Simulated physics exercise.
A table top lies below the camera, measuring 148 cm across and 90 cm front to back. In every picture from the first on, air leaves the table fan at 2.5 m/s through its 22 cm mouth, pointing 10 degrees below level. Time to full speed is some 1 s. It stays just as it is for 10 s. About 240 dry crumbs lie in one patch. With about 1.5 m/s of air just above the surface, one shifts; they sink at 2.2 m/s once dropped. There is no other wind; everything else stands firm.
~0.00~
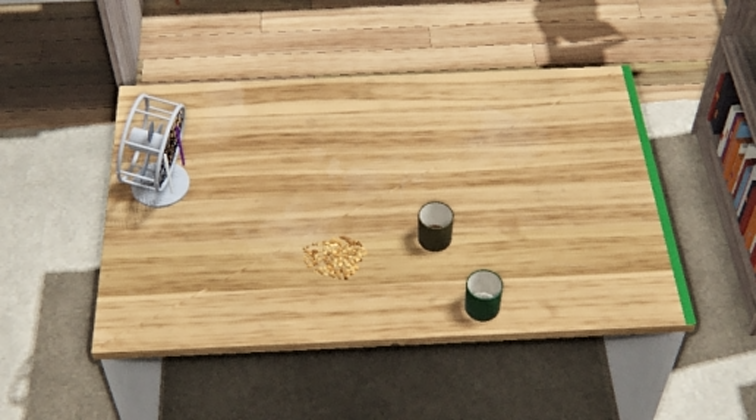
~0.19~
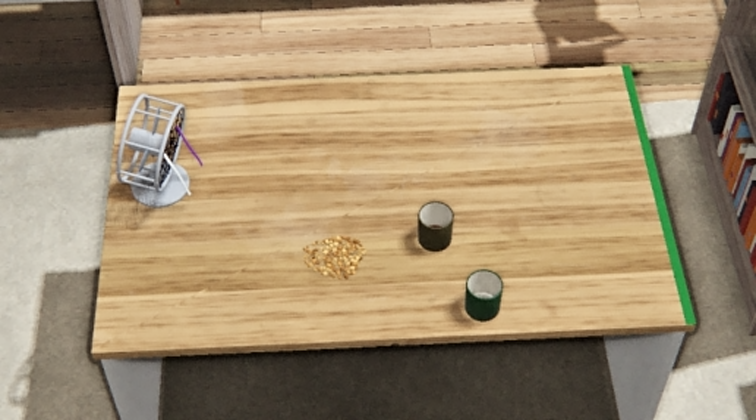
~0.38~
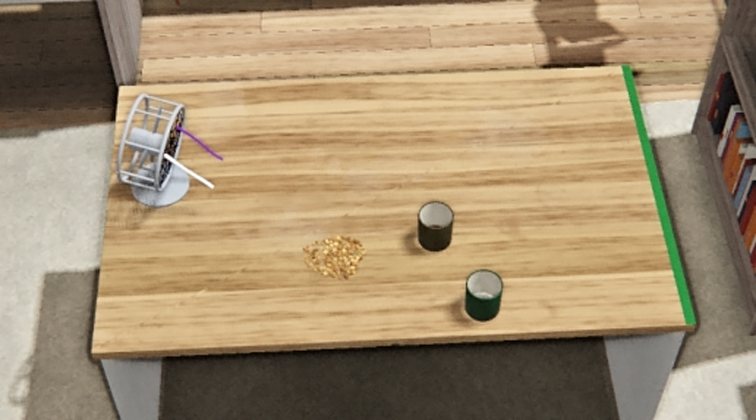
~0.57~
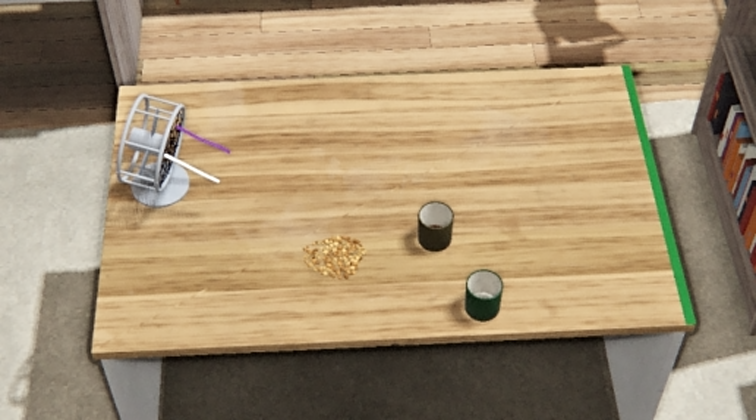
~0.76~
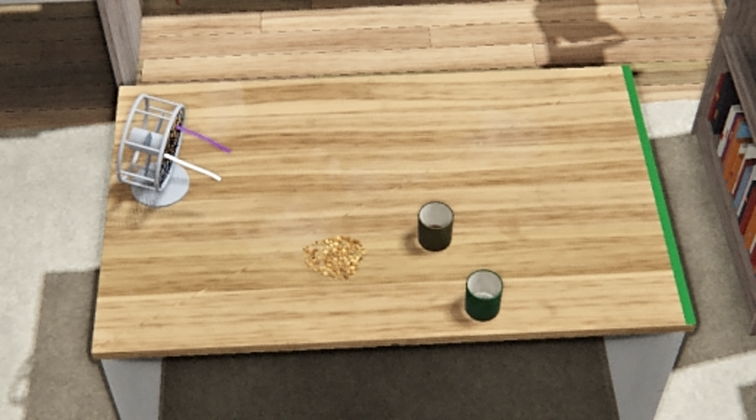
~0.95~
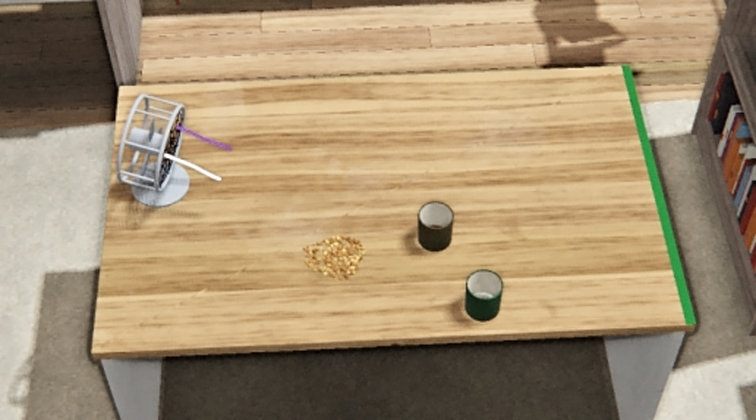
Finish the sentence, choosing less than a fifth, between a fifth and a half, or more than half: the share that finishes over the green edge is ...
The share that finishes over the green edge is less than a fifth.
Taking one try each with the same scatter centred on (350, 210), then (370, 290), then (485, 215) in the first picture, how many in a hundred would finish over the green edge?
Taking the three spots in order, you'd get around 90 percent, 0 percent and 90 percent.
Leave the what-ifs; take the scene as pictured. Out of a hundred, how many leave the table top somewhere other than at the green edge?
About 80 per cent of them.
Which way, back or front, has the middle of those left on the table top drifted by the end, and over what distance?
Forward, some 15 cm.
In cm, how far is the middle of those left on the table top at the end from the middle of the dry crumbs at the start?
That works out close to 30 centimetres.
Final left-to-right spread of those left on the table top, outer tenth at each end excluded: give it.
Looks like some 30 cm to me.
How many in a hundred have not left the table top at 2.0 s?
Around 30 %.
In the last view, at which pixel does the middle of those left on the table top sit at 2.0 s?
Somewhere about (406, 309), I'd say.
After 2.0 s the count stands so, 0 % are over the green edge; the middle of those still in play is near (422, 307).
After 3.2 s the count stands so, 0 % are over the green edge; the middle of those still in play is near (417, 302).
After 5.5 s the count stands so, 0 % are over the green edge; the middle of those still in play is near (417, 305).
After 10.0 s, at the end, 0 % are over the green edge; the middle of those still in play is near (434, 314).
